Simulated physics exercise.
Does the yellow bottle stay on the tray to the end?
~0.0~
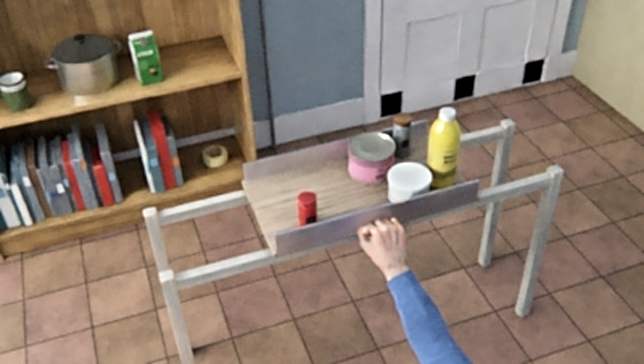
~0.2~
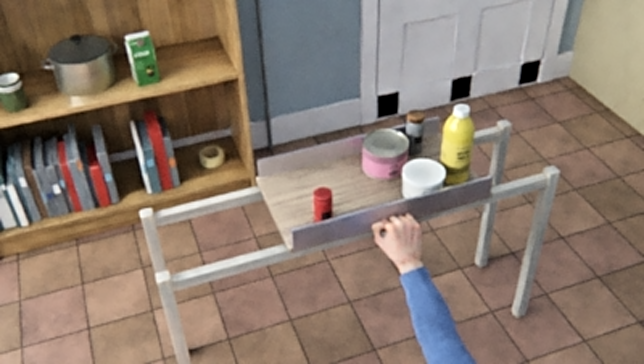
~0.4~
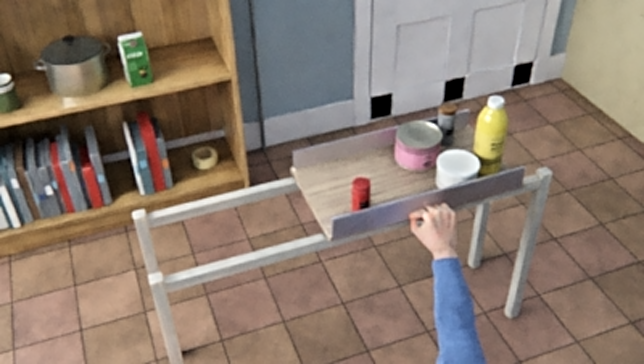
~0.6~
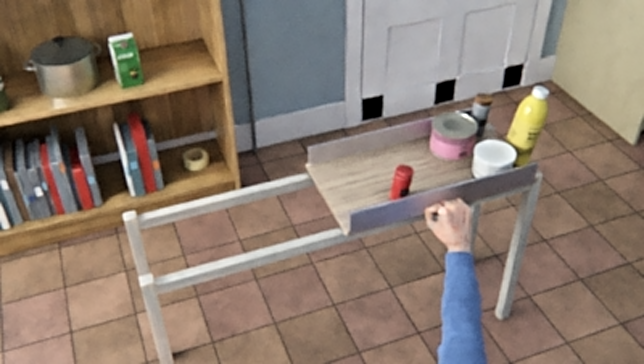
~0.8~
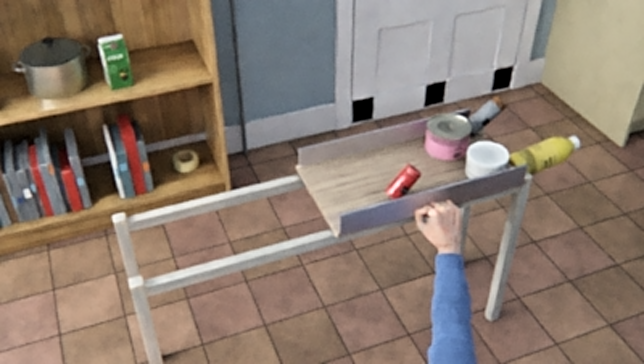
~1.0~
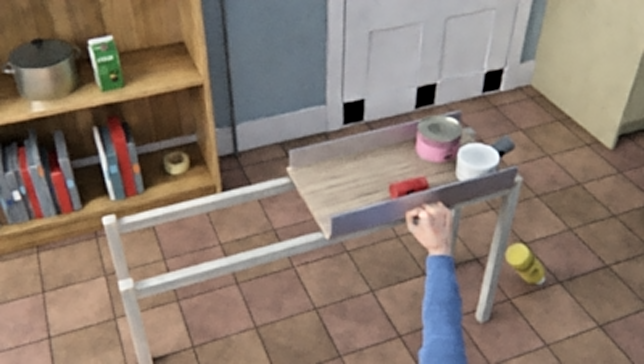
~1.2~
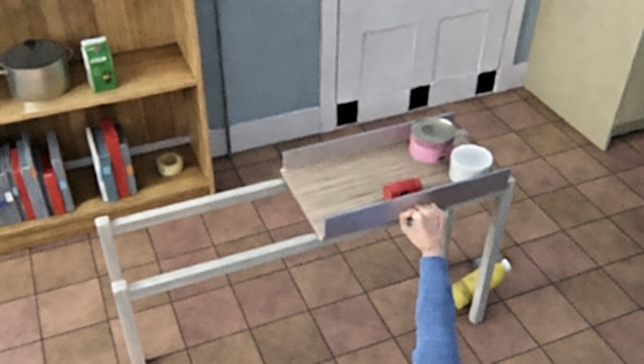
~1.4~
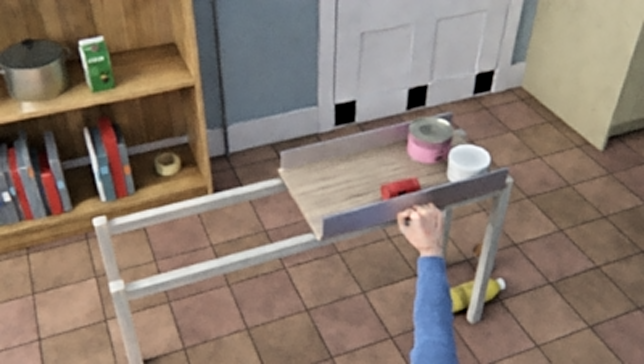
No, the yellow bottle tips over the right end of the tray and ends up lying on the tiled floor.
